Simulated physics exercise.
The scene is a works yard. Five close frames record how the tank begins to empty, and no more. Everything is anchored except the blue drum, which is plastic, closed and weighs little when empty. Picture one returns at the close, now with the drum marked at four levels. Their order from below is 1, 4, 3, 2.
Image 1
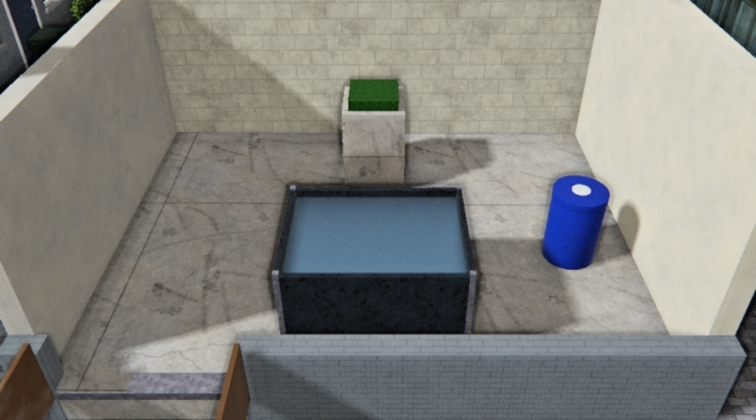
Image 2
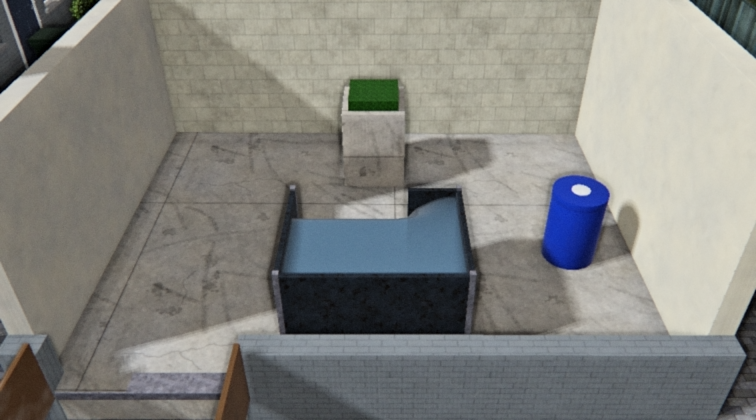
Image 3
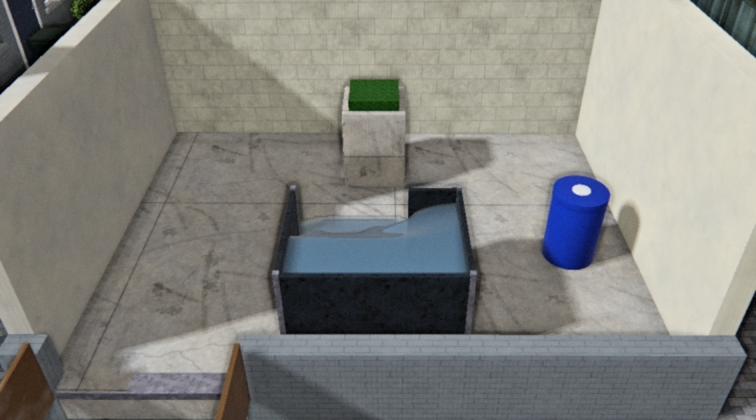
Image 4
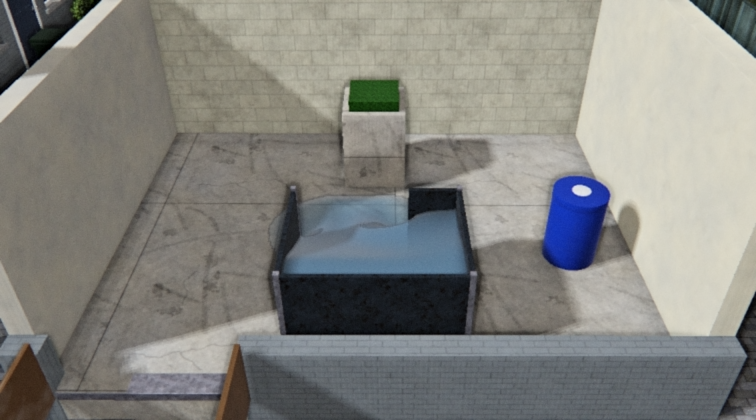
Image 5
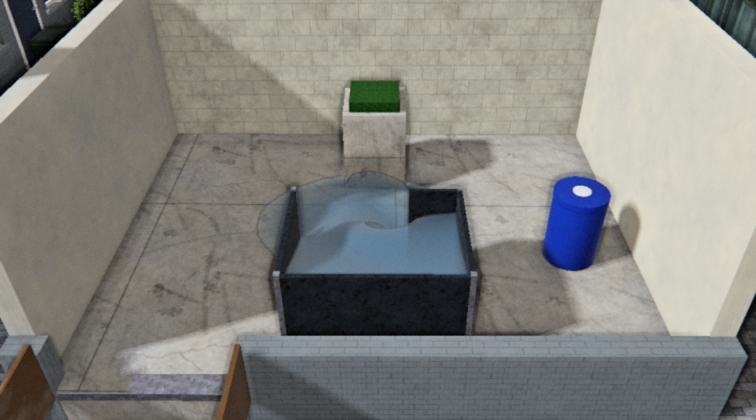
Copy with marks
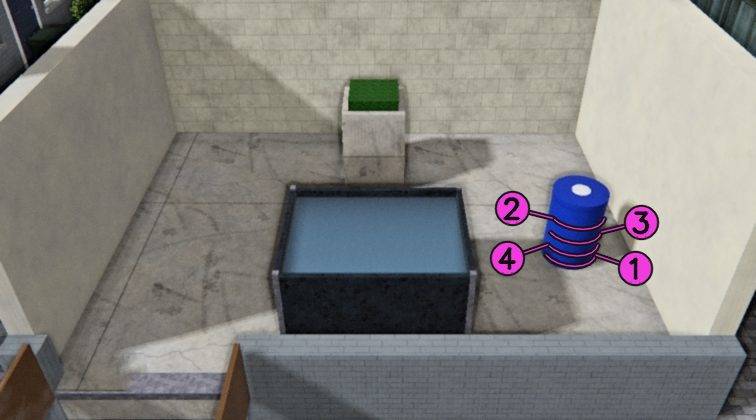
A dark-walled tank full of blue water stands in the middle of a walled works yard, seen from above and in front by a still camera. A blue drum with a white lid stands to the right, a pale planter topped with green sits behind, and a brown gate is open at lower left. Much of the tank's back wall vanishes, and water pours through the gap, spreading in a thin sheet behind and leftward.
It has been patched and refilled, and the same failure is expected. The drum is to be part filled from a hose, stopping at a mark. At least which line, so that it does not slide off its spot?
Take 4.
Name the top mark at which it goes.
That is mark 1.
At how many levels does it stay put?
Three of them.
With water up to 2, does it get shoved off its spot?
No, that is safe.
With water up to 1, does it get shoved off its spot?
Yes, that goes wrong.
On the marked copy, 1 at (574, 266); 2 at (583, 229); 3 at (579, 243); 4 at (577, 255); from the bottom up 1, 4, 3, 2.
Choosing 1, it is pushed about half its own width away.
Choosing 2, it does not move.
Choosing 3, it does not move.
Choosing 4, it does not move.
